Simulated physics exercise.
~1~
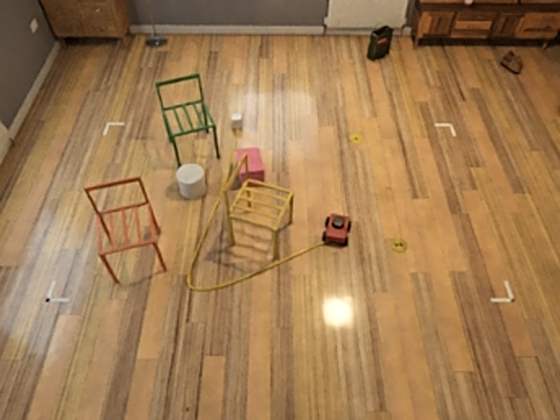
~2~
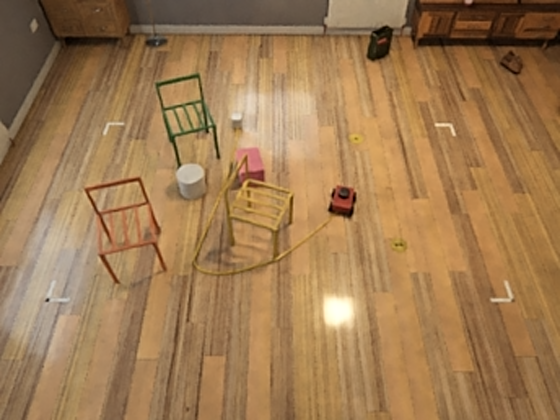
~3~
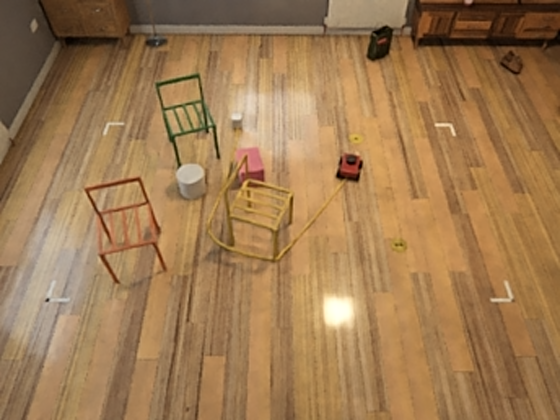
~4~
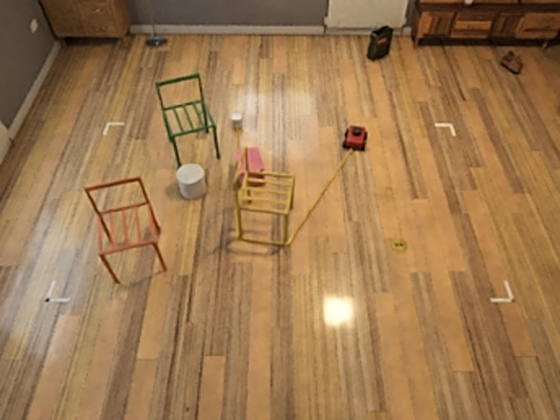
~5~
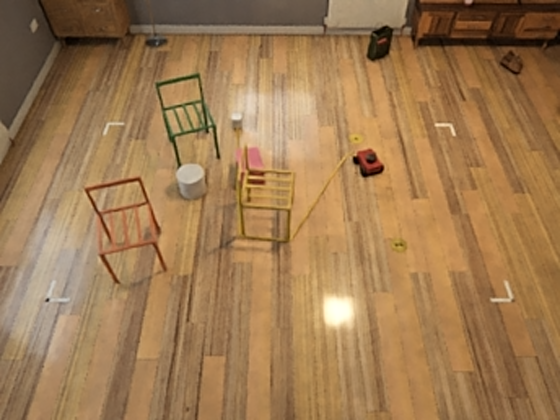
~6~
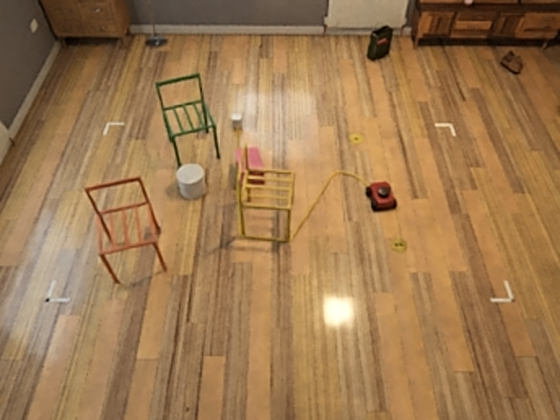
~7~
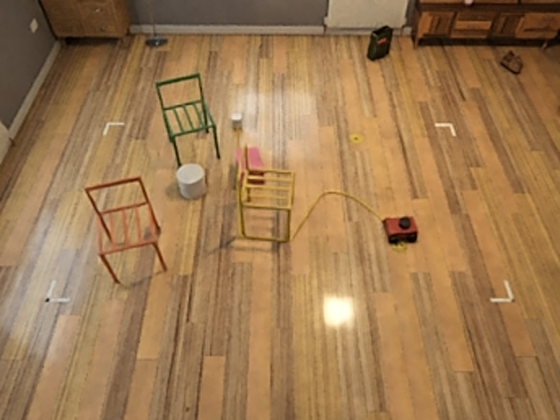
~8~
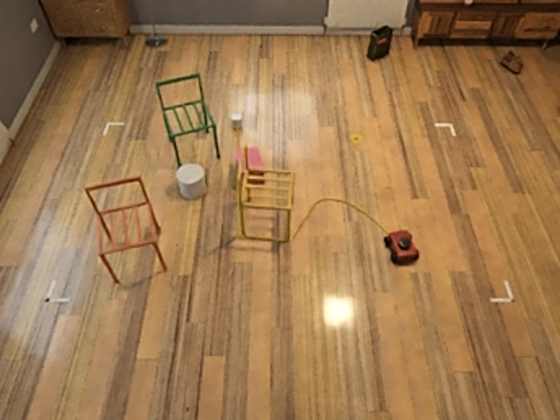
A small red cart trailing a yellow cord rolled slowly away past some chairs, a tub and a pink box, and the cord nudged the yellow chair slightly before the cart turned back, drove down to the right and stopped with the cord curving loosely behind.
